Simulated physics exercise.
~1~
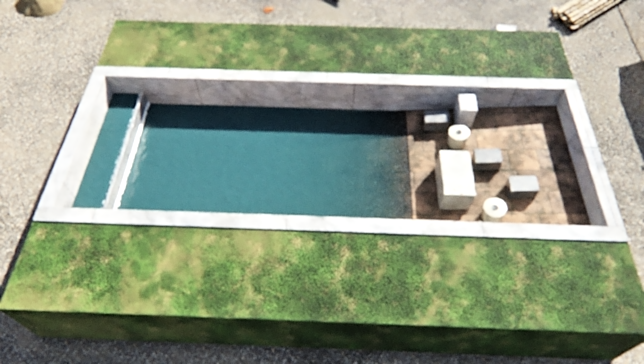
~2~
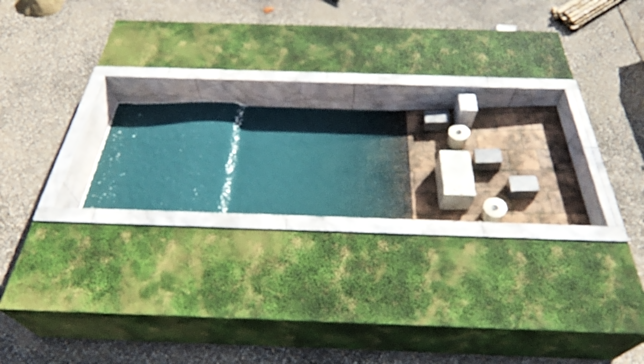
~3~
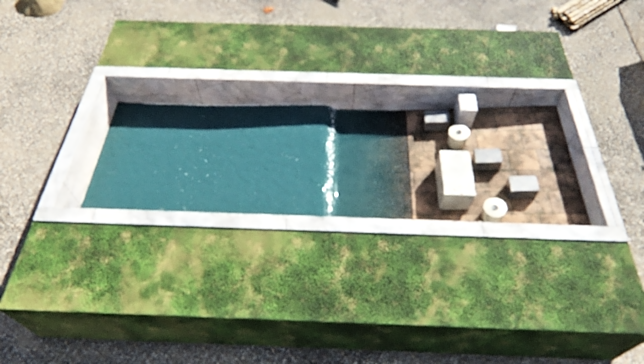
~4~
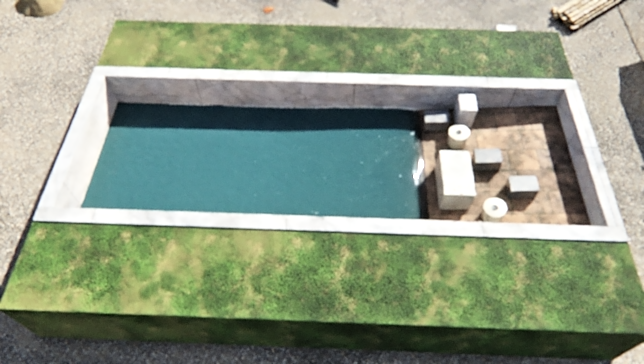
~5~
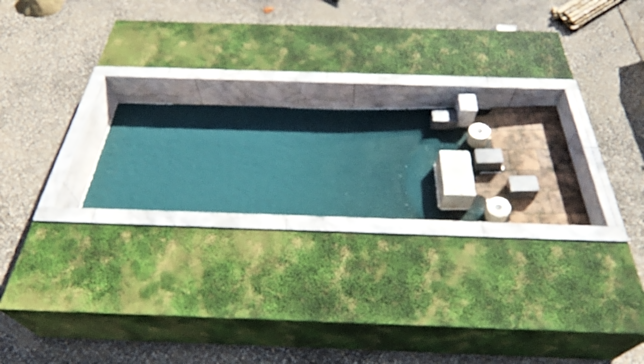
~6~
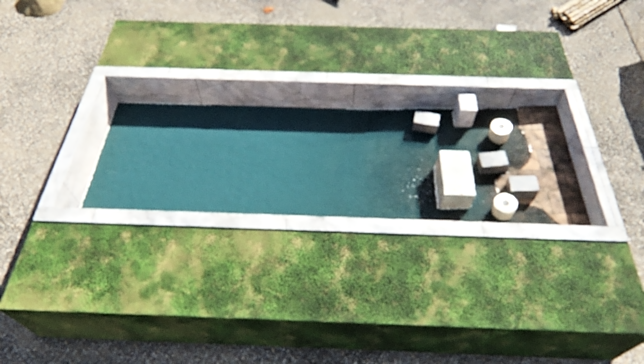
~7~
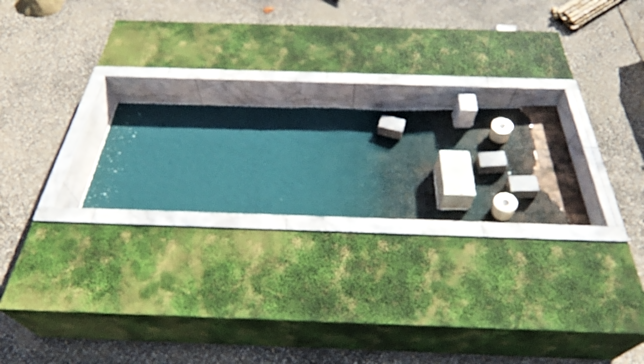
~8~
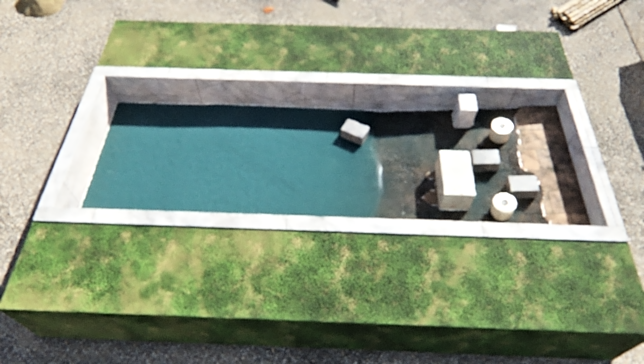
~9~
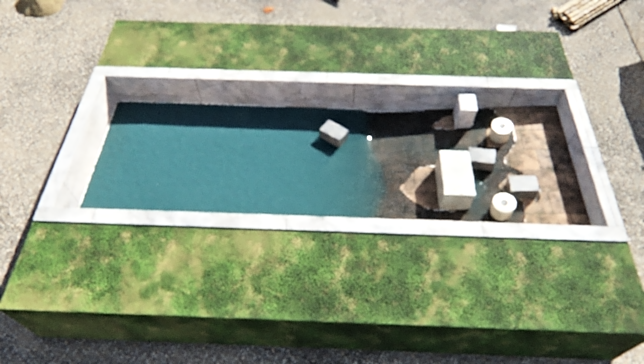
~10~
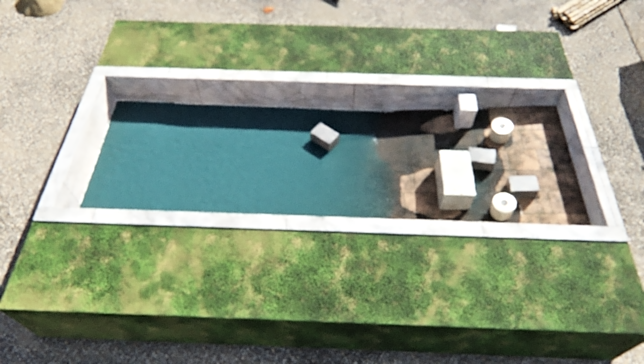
The footage shows water held at the left end of a walled basin surging right in a foaming wave, washing among pale blocks and round tubs and shifting several, then drawing back as one small block drifts left and ends up floating in the pool while the others stand upright.
